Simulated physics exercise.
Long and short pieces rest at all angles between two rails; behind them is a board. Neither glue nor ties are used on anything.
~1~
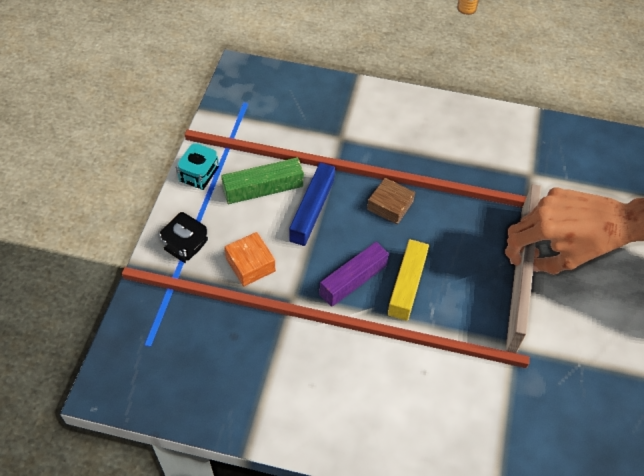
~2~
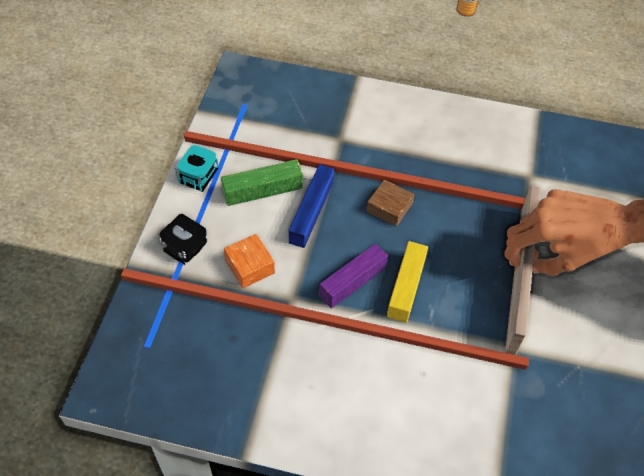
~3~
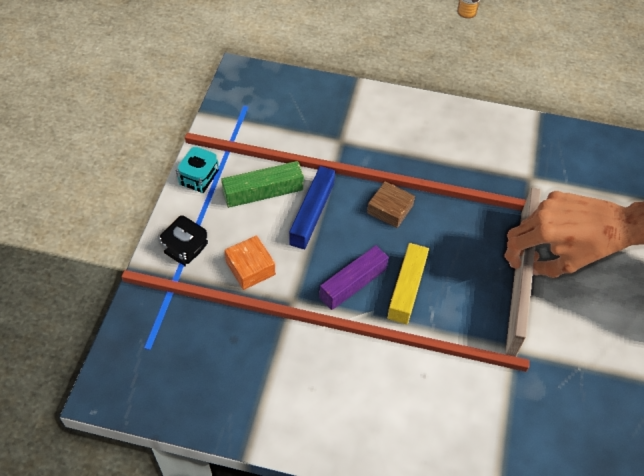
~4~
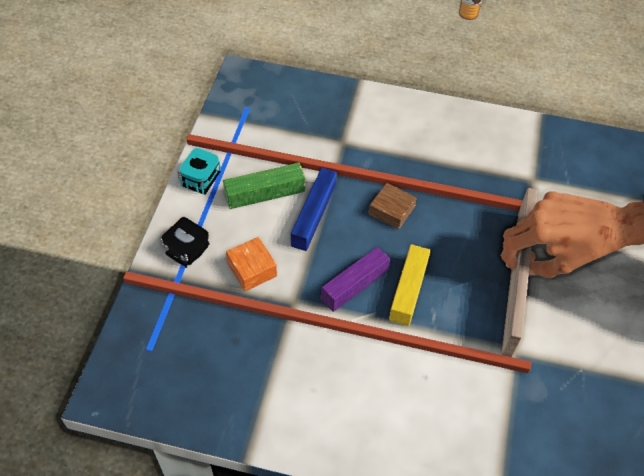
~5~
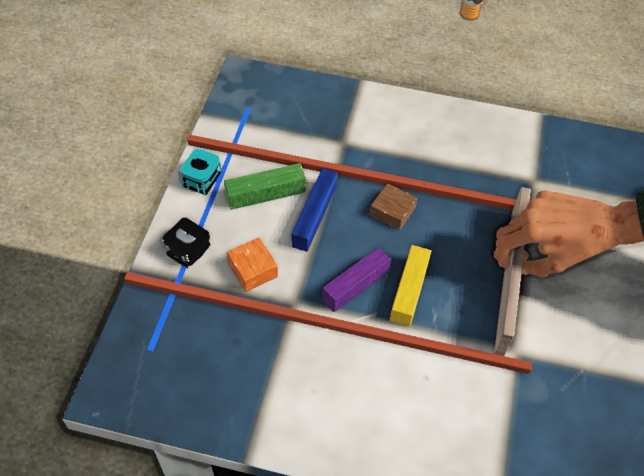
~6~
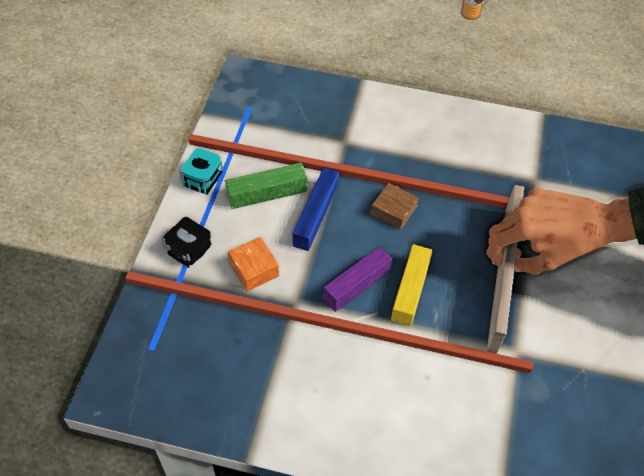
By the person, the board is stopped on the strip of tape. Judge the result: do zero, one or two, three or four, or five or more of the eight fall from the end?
Most likely, three or possibly four will tumble down.
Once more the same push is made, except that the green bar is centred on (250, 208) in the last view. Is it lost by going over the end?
I reckon from there it drops down.
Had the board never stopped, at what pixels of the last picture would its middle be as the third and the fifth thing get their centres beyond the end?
At (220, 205) for the third, at (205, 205) for the fifth.
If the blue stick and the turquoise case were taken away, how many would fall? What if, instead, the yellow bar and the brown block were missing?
You'd get 2 in the first case and 2 in the second one.
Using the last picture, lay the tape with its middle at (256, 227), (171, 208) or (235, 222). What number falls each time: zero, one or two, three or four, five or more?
Counts as listed: Not one / at least five / either one or two.
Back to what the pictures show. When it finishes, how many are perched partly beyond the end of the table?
1 is the number.
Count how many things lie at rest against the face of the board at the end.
That makes 2.
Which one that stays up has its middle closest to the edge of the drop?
Going by centres, it is the blue stick.
Soon after, none off yet; turquoise case at rest near (202, 171); black case at rest near (189, 242); green bar at rest near (267, 186).
Then, none off yet; turquoise case at rest near (201, 171); black case moving near (180, 239); green bar moved a little near (230, 180).
At rest, the number that fall off is three or four; fallen, orange block, green bar, black case and turquoise case.
